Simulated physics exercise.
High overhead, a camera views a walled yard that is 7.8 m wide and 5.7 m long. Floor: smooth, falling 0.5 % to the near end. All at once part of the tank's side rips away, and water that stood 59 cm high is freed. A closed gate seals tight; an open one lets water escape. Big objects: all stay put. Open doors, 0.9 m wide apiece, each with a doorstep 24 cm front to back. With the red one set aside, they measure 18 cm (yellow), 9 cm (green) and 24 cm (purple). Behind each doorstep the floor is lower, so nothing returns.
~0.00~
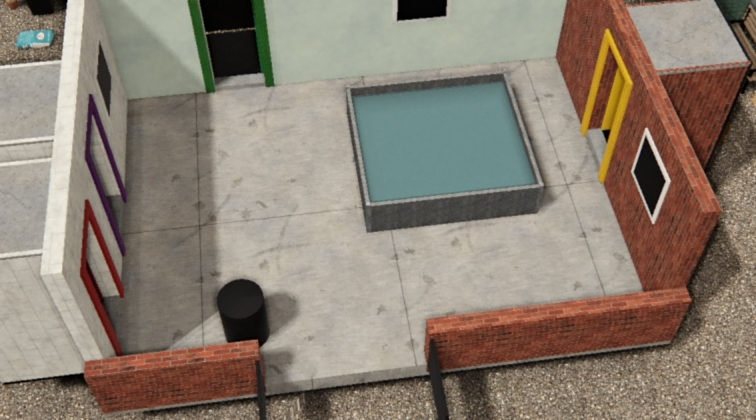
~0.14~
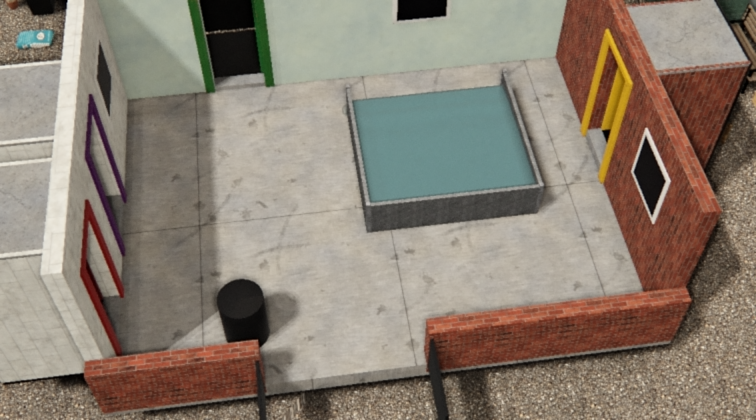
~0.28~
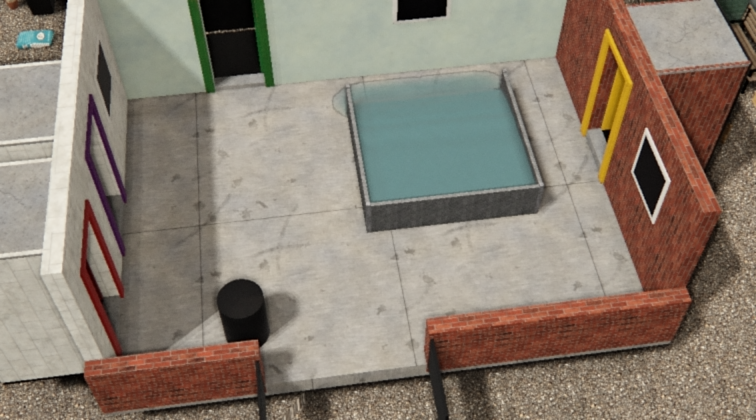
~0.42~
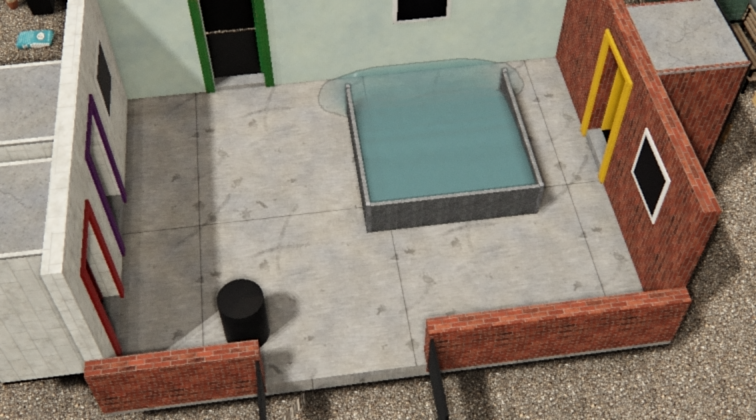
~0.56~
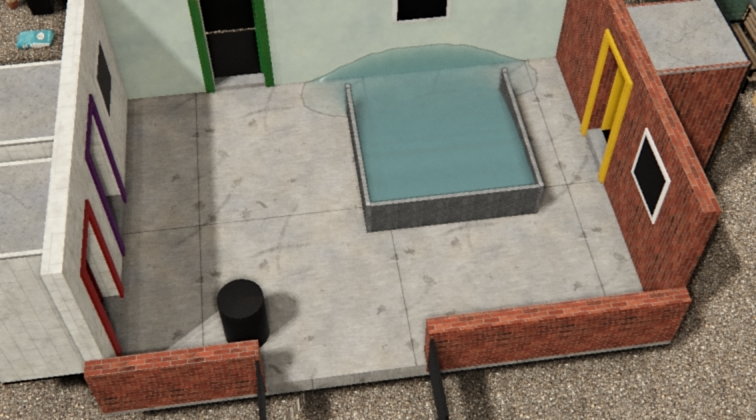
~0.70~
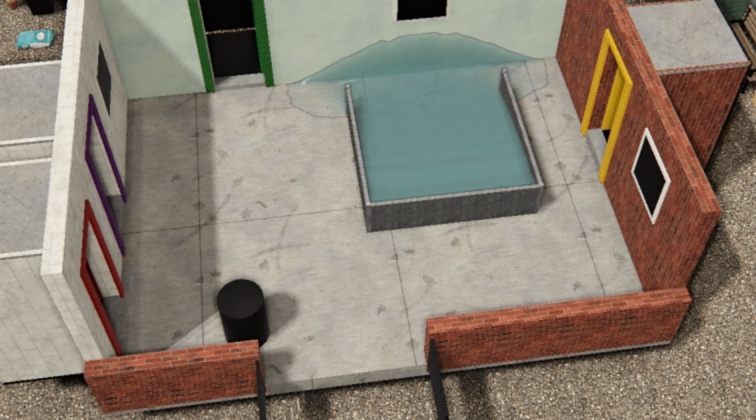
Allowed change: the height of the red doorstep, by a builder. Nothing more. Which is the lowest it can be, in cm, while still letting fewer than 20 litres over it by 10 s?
No lower than about 8.5 cm.
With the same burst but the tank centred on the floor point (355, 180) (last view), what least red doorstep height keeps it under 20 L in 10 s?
At least some 8.0 centimetres tall.
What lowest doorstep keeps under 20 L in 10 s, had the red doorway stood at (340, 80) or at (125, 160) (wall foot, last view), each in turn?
32 and 17 cm.
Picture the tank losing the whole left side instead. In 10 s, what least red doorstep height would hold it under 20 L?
Some 21 centimetres.
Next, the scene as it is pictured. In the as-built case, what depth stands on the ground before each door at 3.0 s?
At the purple door the depth is 13 cm, at red 0 cm, at green 10 cm and at yellow 10 cm.
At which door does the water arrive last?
Coming last is the red one.
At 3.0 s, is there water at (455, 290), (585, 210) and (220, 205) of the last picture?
In the order asked: Untouched, soaked, soaked.
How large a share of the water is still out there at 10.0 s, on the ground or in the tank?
Remaining share: Around 94 %.
After 1.4 s water covers 15 % of the floor, deepest (48 cm) near (411, 82); it has not reached the red door.
After 3.0 s water covers 50 % of the floor, deepest (36 cm) near (545, 62); it has not reached the red door.
After 10.0 s water covers 100 % of the floor, deepest (16 cm) near (119, 388); 13 cm at the red door, 18 litres in over its 9 cm doorstep.
At the red door as built, the water arrived by 3.5 s and peaked near 14 cm at 9.6 s.
With a doorstep of 7.5 cm, 31 litres would have come in within the 10 s; with 10.5 cm, 8 litres. So under 20 litres takes about 8.5 cm.
